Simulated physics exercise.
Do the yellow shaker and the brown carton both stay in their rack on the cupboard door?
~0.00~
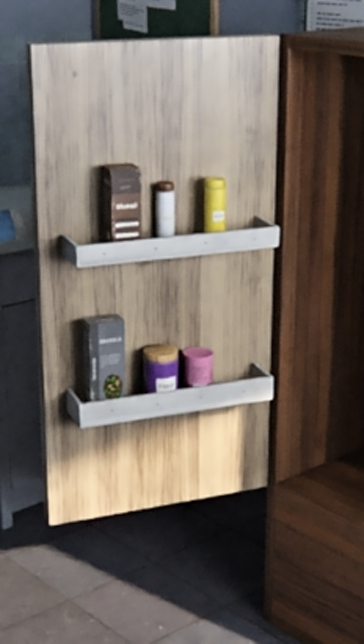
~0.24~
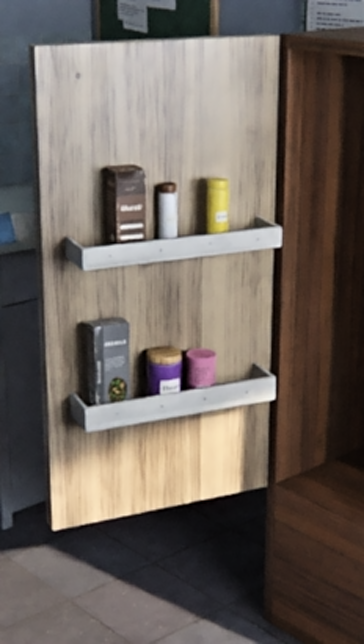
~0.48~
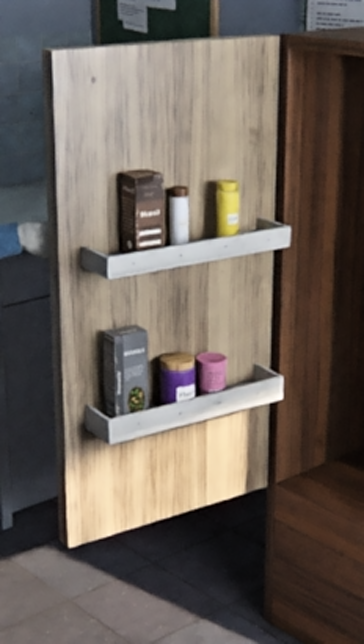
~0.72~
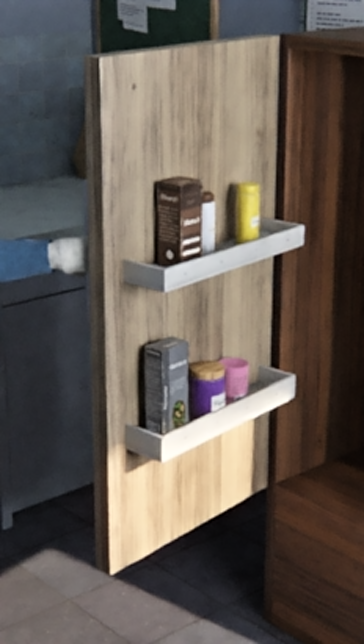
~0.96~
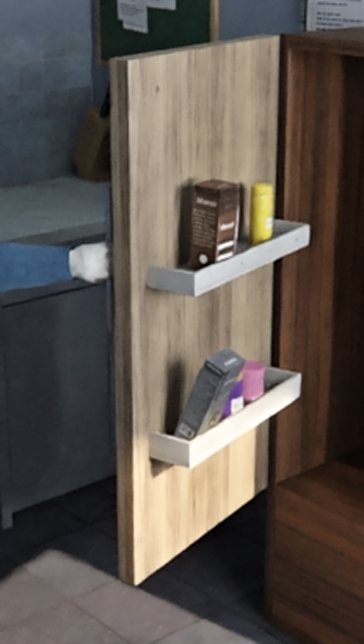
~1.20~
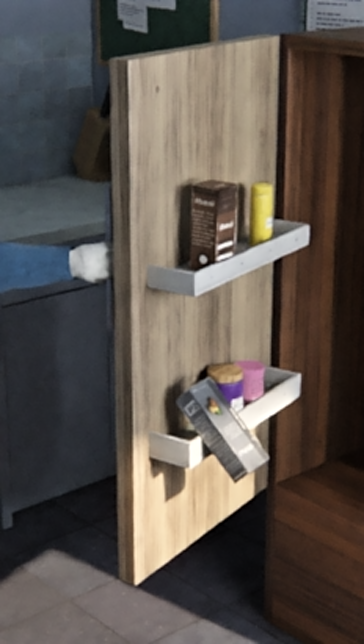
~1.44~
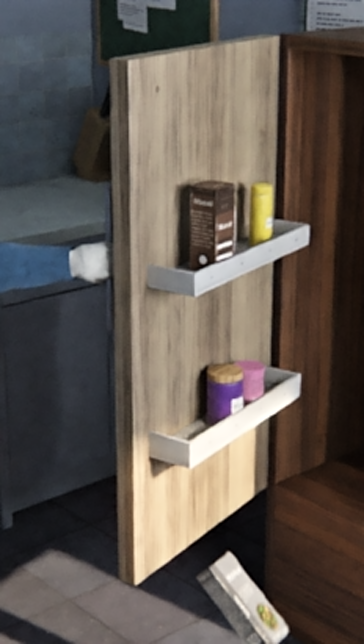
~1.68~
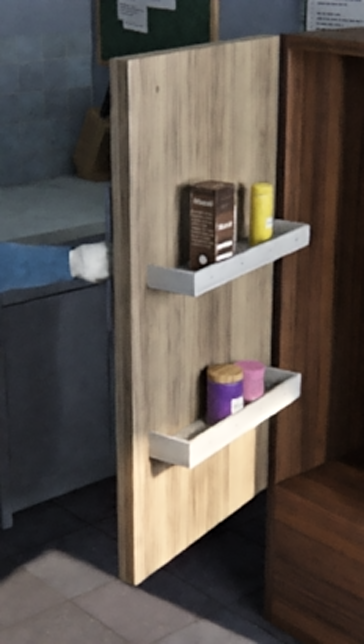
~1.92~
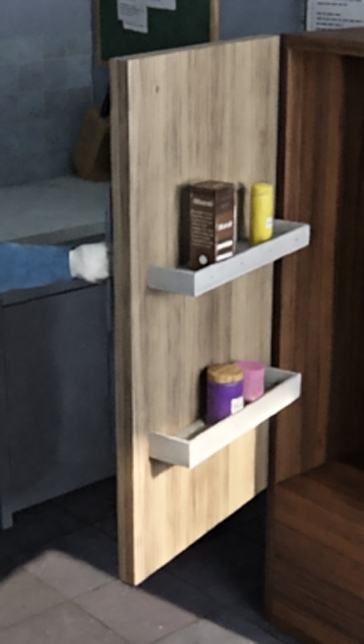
Yes, both are still standing upright in the upper rack at the end.
Grey carton tipping out of a swinging cupboard door's lower rack and dropping from view, while the brown carton stays above.
